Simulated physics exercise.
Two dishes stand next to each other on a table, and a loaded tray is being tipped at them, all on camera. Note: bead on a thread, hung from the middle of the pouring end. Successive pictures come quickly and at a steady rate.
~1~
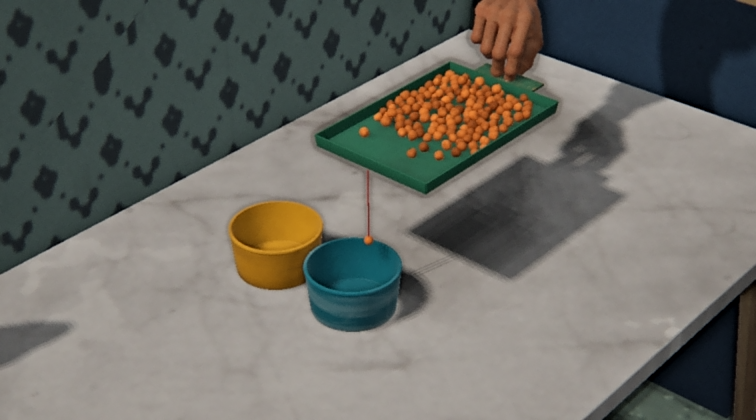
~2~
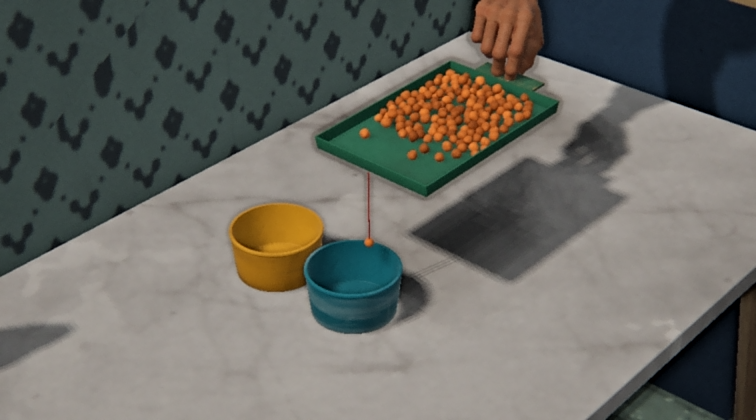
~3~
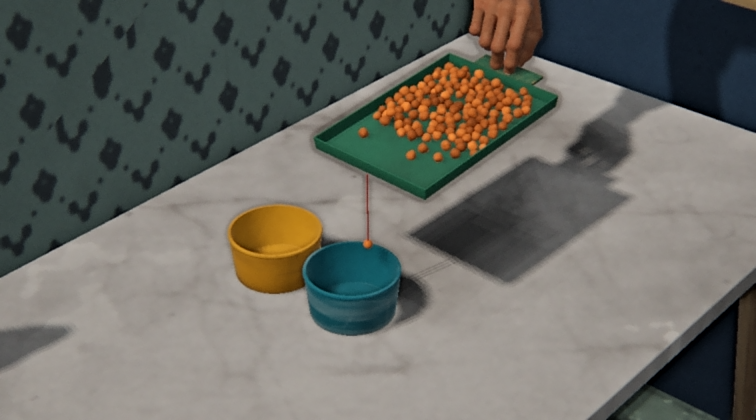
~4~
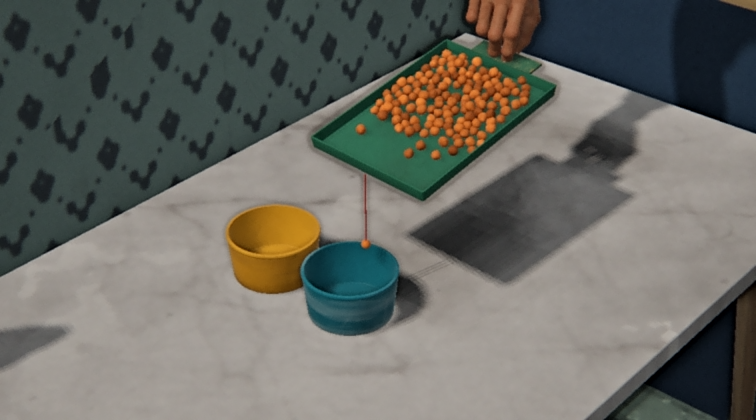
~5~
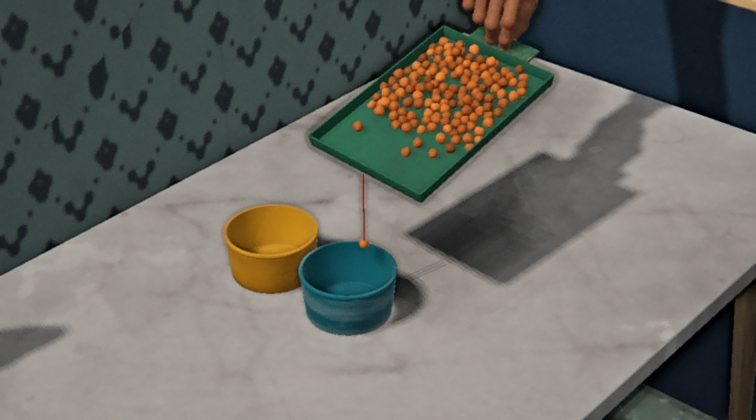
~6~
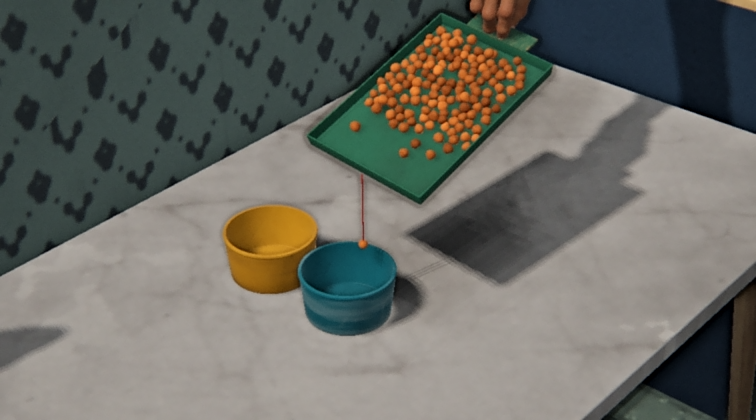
A green tray loaded with orange coated peanuts, gripped by a hand at its far end, starts out nearly level above a yellow dish and a teal dish. The hand gradually raises that end, tilting the tray toward its lower right corner, and a few peanuts begin to shift.
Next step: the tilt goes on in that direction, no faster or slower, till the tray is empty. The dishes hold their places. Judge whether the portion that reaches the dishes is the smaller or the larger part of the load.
Pretty clear the dishes gather a lesser part of what falls.
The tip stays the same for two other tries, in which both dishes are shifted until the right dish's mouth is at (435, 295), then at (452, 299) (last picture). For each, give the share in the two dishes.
Roughly 60% the first time and 40% the second time.
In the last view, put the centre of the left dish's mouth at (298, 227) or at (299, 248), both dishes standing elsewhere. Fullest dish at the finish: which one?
In turn: The dish on the right; right.
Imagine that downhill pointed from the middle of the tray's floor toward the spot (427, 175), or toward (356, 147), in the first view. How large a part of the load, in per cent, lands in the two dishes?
Shares: About 30 in a hundred, then about 70 in a hundred.
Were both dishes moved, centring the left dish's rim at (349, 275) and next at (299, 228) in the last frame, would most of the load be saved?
Well, it comes to a greater portion at first and a lesser portion after that.
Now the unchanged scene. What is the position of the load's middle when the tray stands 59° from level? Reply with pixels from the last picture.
Roughly (402, 150).
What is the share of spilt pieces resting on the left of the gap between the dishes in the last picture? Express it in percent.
Roughly 10 in a hundred.
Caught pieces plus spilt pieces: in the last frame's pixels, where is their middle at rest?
Close to (380, 332) in the last view.
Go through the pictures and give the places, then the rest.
Corners of the pouring end at (317, 135) and (426, 182), level; middle of the load at (455, 114), coated peanuts; left dish at (244, 262); right dish at (321, 303); bead on its thread at (369, 240), in the first picture.
Corners of the pouring end at (318, 136) and (426, 185), level; middle of the load at (456, 114), in the second picture.
Corners of the pouring end at (316, 137) and (425, 188), tipped barely, lowest at the right corner; middle of the load at (454, 111), in the third picture.
Corners of the pouring end at (313, 136) and (422, 191), tipped a little, lowest at the right corner; middle of the load at (452, 103), in the fourth picture.
Corners of the pouring end at (311, 135) and (420, 193), tipped a little, lowest at the right corner; middle of the load at (449, 96), in the fifth picture.
Corners of the pouring end at (309, 135) and (419, 195), tipped clearly, lowest at the right corner; middle of the load at (447, 91), a small part on the move; left dish at (239, 266); right dish at (316, 307), in the sixth picture.
Soon after the last picture, tray tipped steeply; most on the tray; a stray few in the right dish; a stray few outside both; a small part in the air.
A little later, tray tipped right over; most on the tray; a stray few in the right dish; a small part outside both.
Later still, tray tipped past a quarter turn; about a third in the right dish; about two thirds outside both.
At rest, tray tipped past a quarter turn; about a third in the right dish; none in the left dish; about two thirds outside both.
